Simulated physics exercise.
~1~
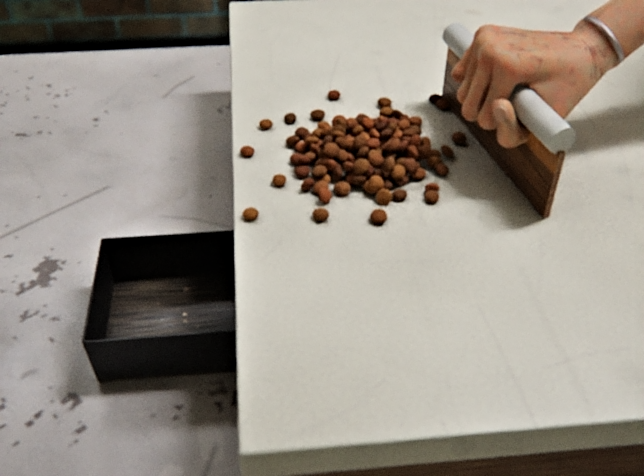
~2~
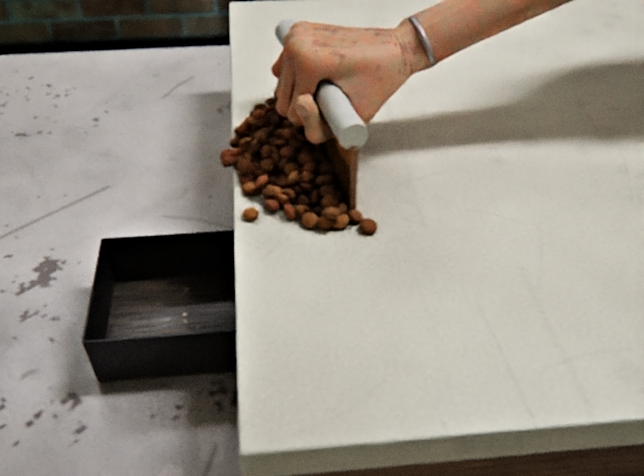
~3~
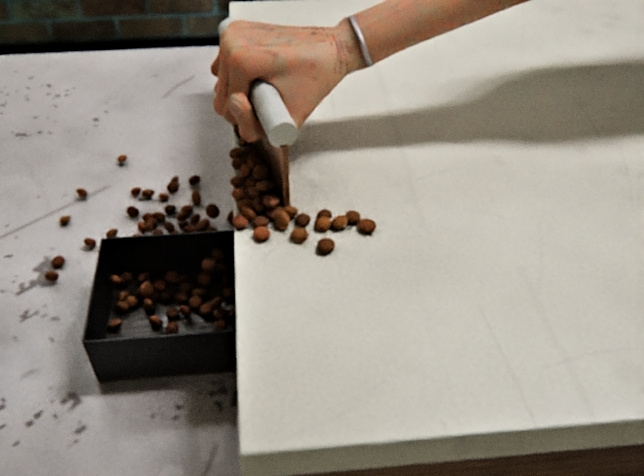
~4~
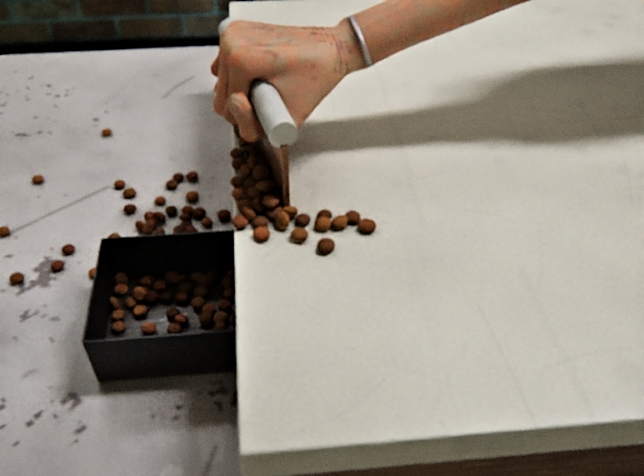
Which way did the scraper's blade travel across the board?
The blade travelled to the left, pushing the kibble toward the board's edge.
